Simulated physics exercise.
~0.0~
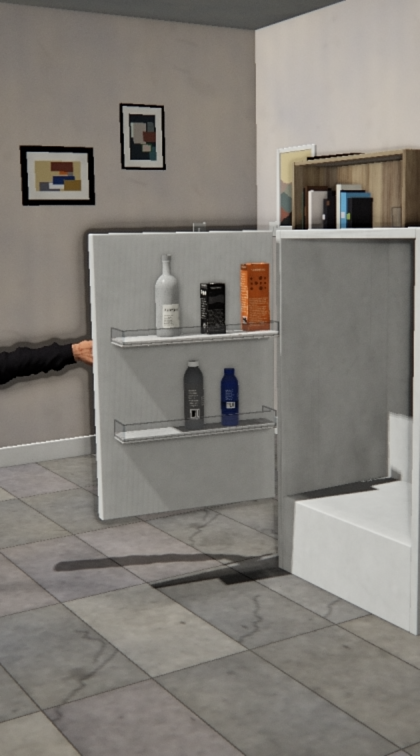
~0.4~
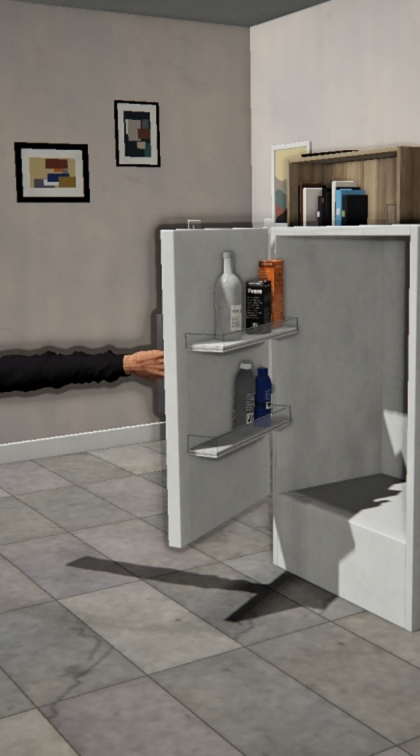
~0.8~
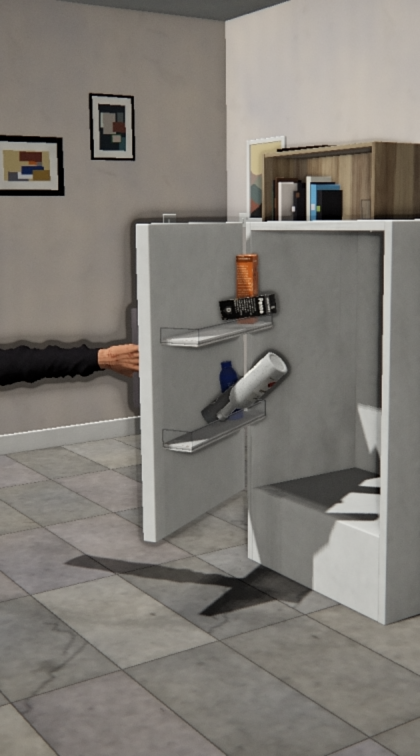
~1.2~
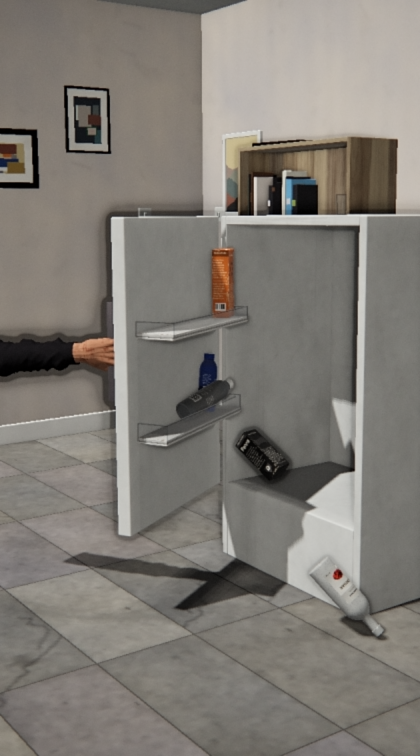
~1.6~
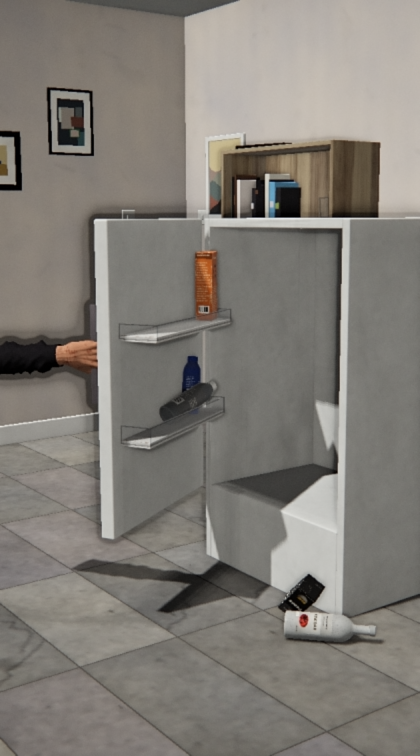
A dark-sleeved arm reaches in from the left to the open door of a pale fridge in a grey-tiled room, seen from the front as the view pans slightly right. The upper rack holds a white bottle, a black carton and an orange carton, with a grey and a blue bottle below. The hand swings the door partway closed and it stops short. The white bottle pitches off and drops to the floor, the black carton tips over and follows, and the grey bottle topples. Finally, both fallen items lie by the fridge, while the orange carton stands and the blue bottle remains racked.
